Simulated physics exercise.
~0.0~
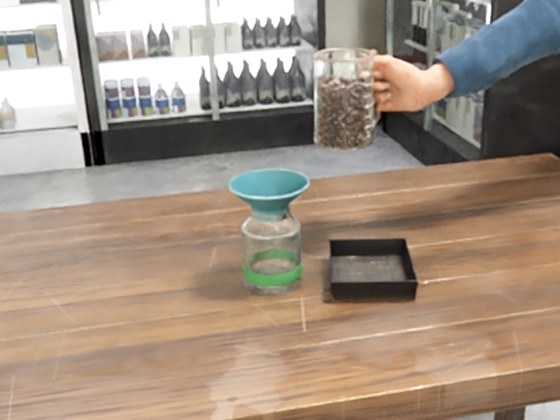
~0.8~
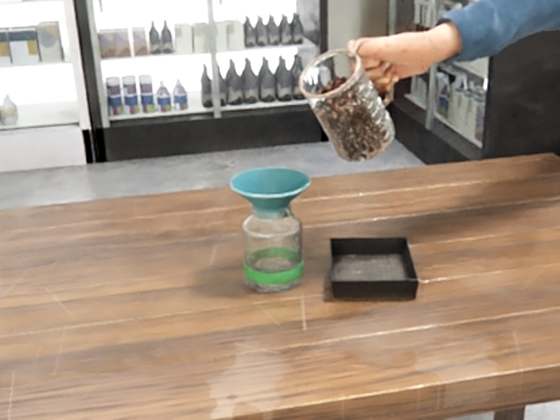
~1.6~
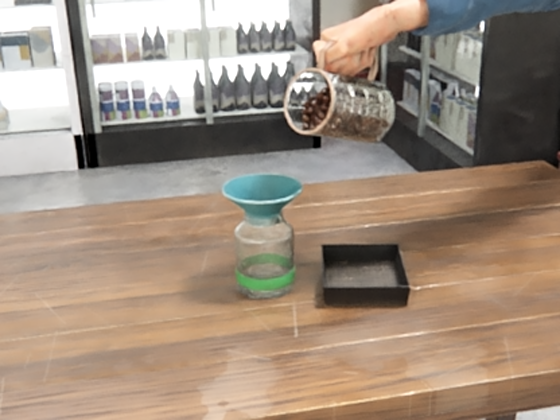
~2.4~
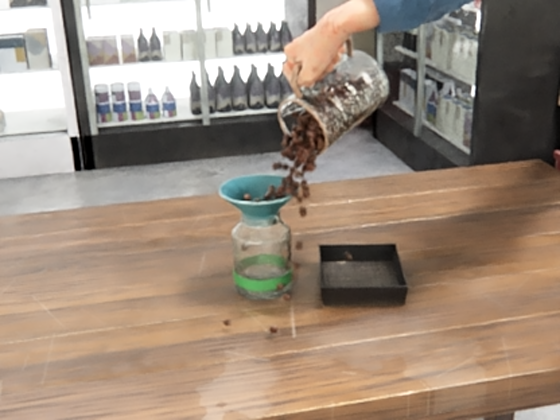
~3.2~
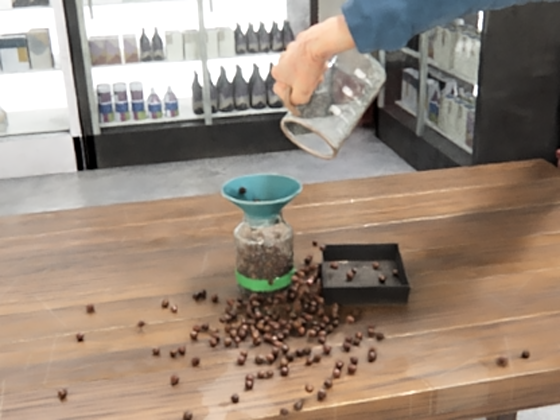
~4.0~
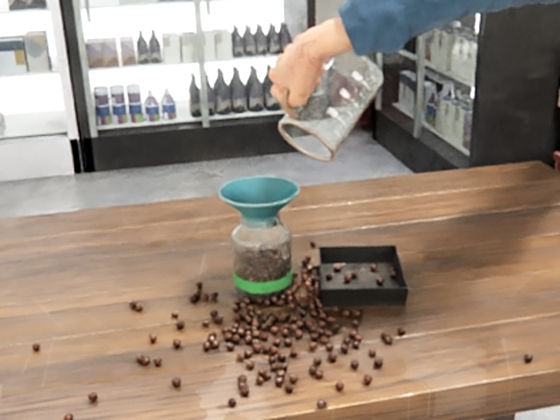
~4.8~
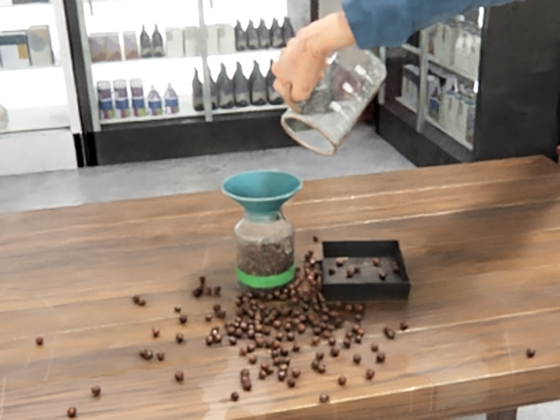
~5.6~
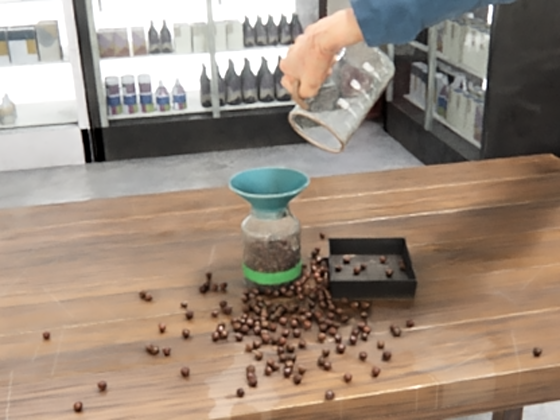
A hand tilted a clear jug and poured small brown balls toward a teal funnel on a green-banded jar, partly filling it, while many spilled across the wooden table and a few landed in the black tray, leaving the jug empty.
